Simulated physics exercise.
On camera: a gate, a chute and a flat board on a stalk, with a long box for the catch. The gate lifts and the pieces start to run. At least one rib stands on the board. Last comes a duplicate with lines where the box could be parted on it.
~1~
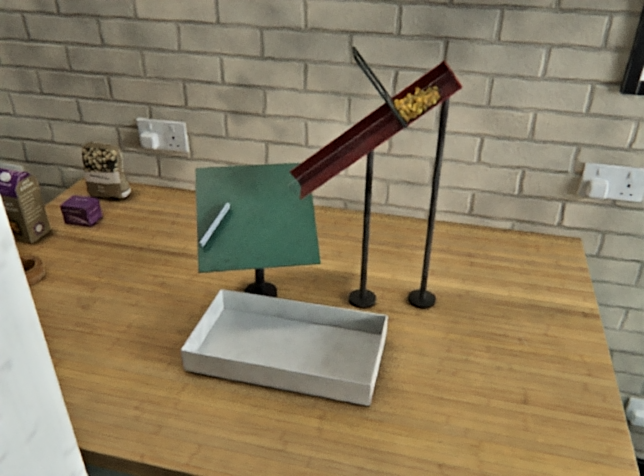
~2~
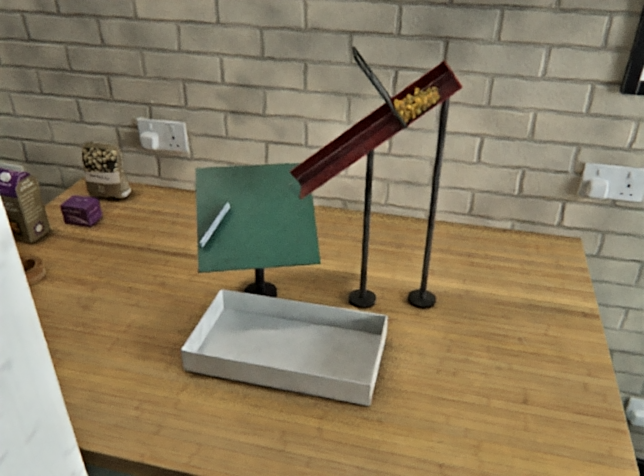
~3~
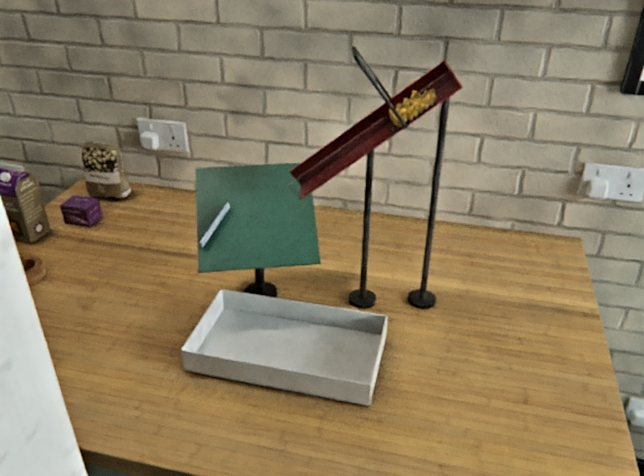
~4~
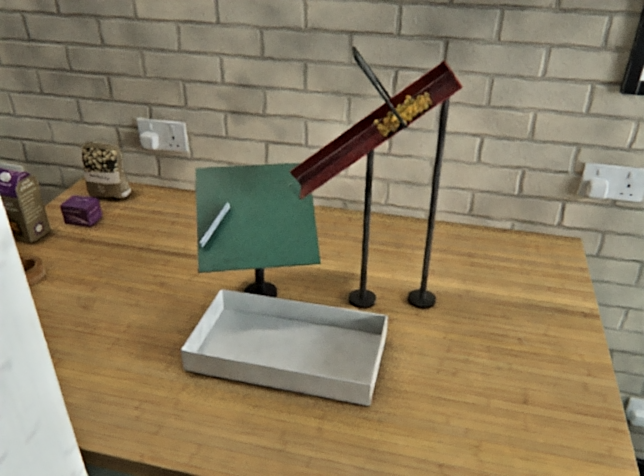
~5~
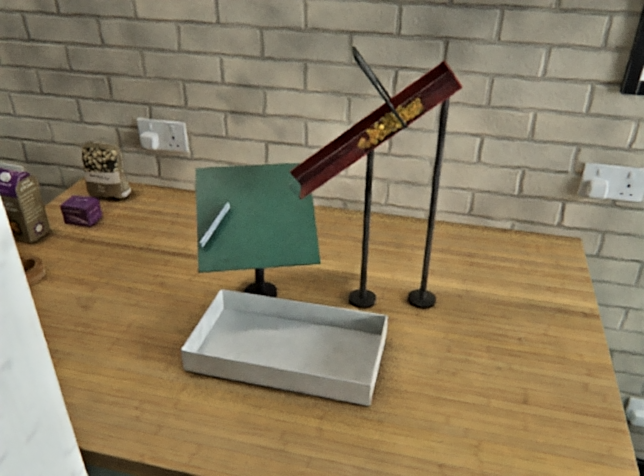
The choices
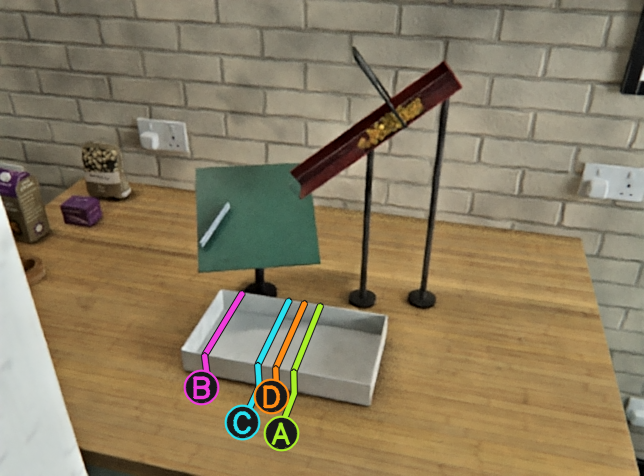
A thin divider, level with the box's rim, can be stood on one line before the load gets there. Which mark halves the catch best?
Line B does it best.
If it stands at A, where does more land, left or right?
Left.
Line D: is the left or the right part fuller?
Left.
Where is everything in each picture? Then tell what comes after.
Load behind the gate at (411, 102), puffed corn balls; lip of the chute at (301, 192), sloping fairly steeply, in the first picture.
Middle of the board at (256, 214), tilted fairly steeply; middle of its low edge at (260, 268); of its high edge at (252, 165), in the second picture.
Front corners of the box at (182, 350) and (370, 384), empty; front of the load at (392, 117), in the third picture.
Middle of the load at (406, 115); its front at (380, 128), about a quarter of the way to the lip; rib from (228, 203) to (201, 243), in the fourth picture.
Middle of the load at (395, 123); its front at (360, 144), about a third of the way to the lip, in the fifth picture.
On the marked copy, line A crosses the front rim at (294, 370); line B crosses the front rim at (205, 354); line C crosses the front rim at (258, 364); line D crosses the front rim at (276, 367).
With A, of what is caught, all on the left of the divider, none on the right.
With B, of what is caught, about half on the left of the divider, about half on the right.
With C, of what is caught, nearly all on the left of the divider, a small part on the right.
With D, of what is caught, all on the left of the divider, none on the right.
